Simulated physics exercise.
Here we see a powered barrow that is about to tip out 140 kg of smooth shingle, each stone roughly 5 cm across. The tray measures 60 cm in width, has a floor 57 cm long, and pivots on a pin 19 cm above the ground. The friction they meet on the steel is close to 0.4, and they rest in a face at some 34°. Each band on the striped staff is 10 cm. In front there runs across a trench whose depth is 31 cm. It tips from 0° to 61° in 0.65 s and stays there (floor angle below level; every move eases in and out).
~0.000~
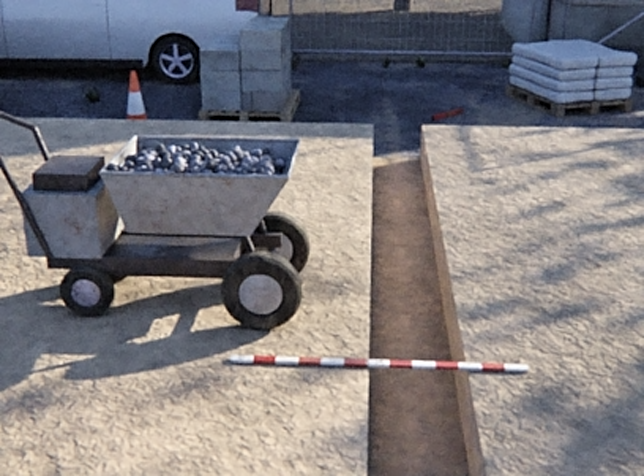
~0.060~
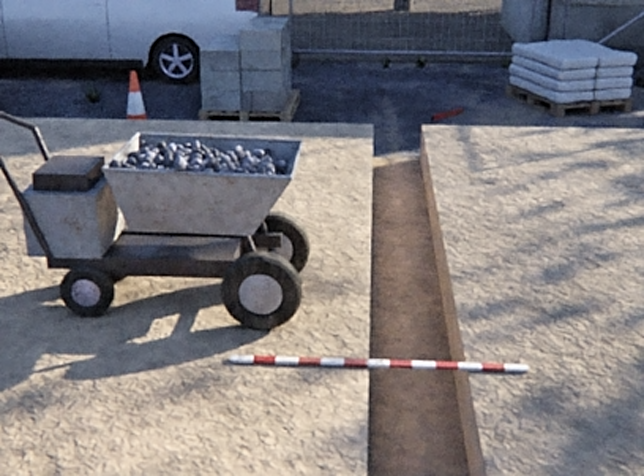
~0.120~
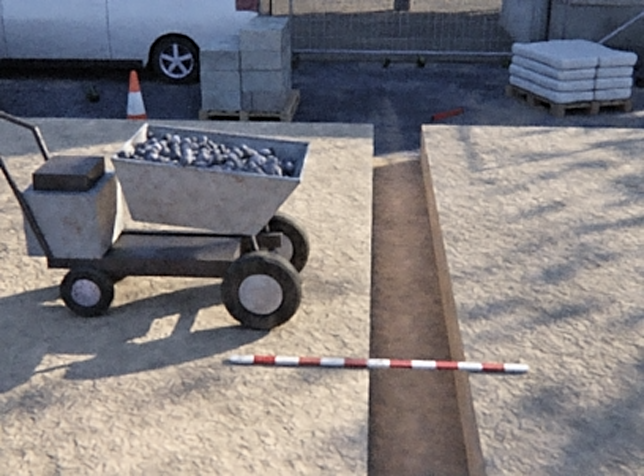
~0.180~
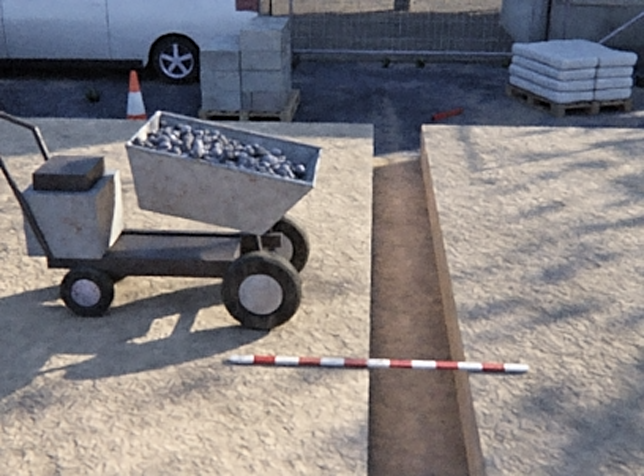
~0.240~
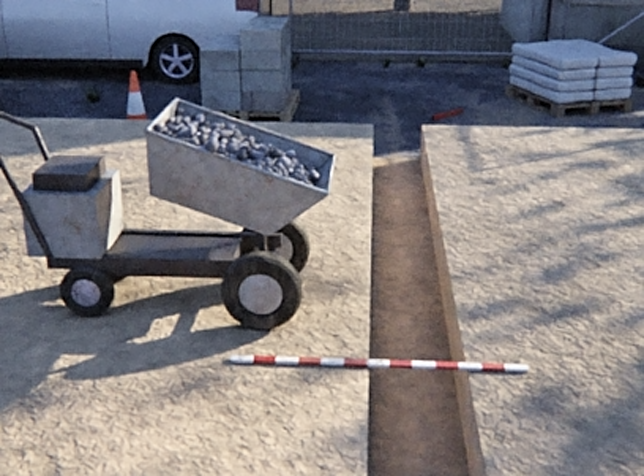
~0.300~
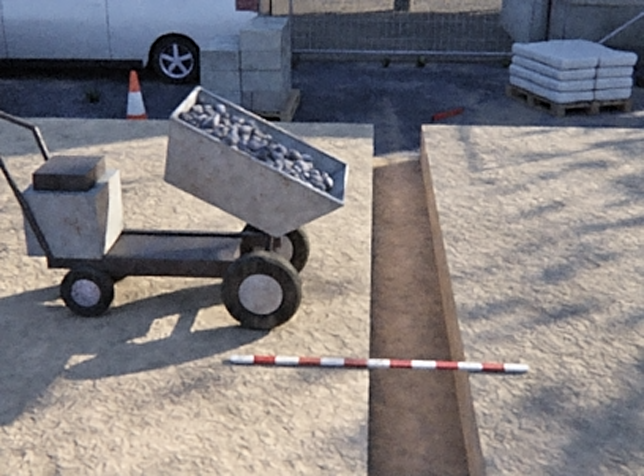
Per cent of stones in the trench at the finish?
About 50 %.
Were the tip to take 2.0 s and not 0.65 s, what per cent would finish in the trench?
It would come to roughly 70 per cent.
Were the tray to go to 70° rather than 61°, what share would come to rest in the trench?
Then roughly 65 percent.
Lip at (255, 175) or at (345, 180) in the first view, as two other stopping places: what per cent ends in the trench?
Near 70 and near 15 percent.
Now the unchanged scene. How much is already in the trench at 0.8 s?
I'd put it near 20 per cent.
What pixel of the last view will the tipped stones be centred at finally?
Near (439, 346).
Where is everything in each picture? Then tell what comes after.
In the first frame, the tray is at 0°, its lip at (288, 178); the top of the load is at (185, 155).
In the second frame, lip at (292, 178), floor tilted 1°, highest stones at (186, 153); the stones move at 0.4 m/s on average.
In the third frame, the tray is at 5°, its lip at (301, 181); the top of the load is at (162, 145); the stones move at 0.8 m/s on average.
In the fourth frame, lip at (313, 186), floor tilted 11°, highest stones at (171, 133); the stones move at 1.1 m/s on average.
In the fifth frame, the tray is at 19°, its lip at (328, 194); the top of the load is at (182, 121); the stones move at 1.3 m/s on average.
In the sixth frame, lip at (343, 205), floor tilted 27°, highest stones at (204, 111); the stones move at 1.4 m/s on average.
After 0.5 s the floor is at 52°; 100 % in the tray; the foremost stones are at (368, 224).
After 0.8 s the floor is at 61°; 81 % in the tray, 19 % in the trench; the foremost stones are at (452, 308).
After 1.1 s the floor is at 61°; 40 % in the tray, 31 % in the trench, 29 % past the trench; the foremost stones are at (611, 314).
After 3.0 s the floor is at 61°; 21 % in the tray, 50 % in the trench, 29 % past the trench; the foremost stones are past the picture's edge.
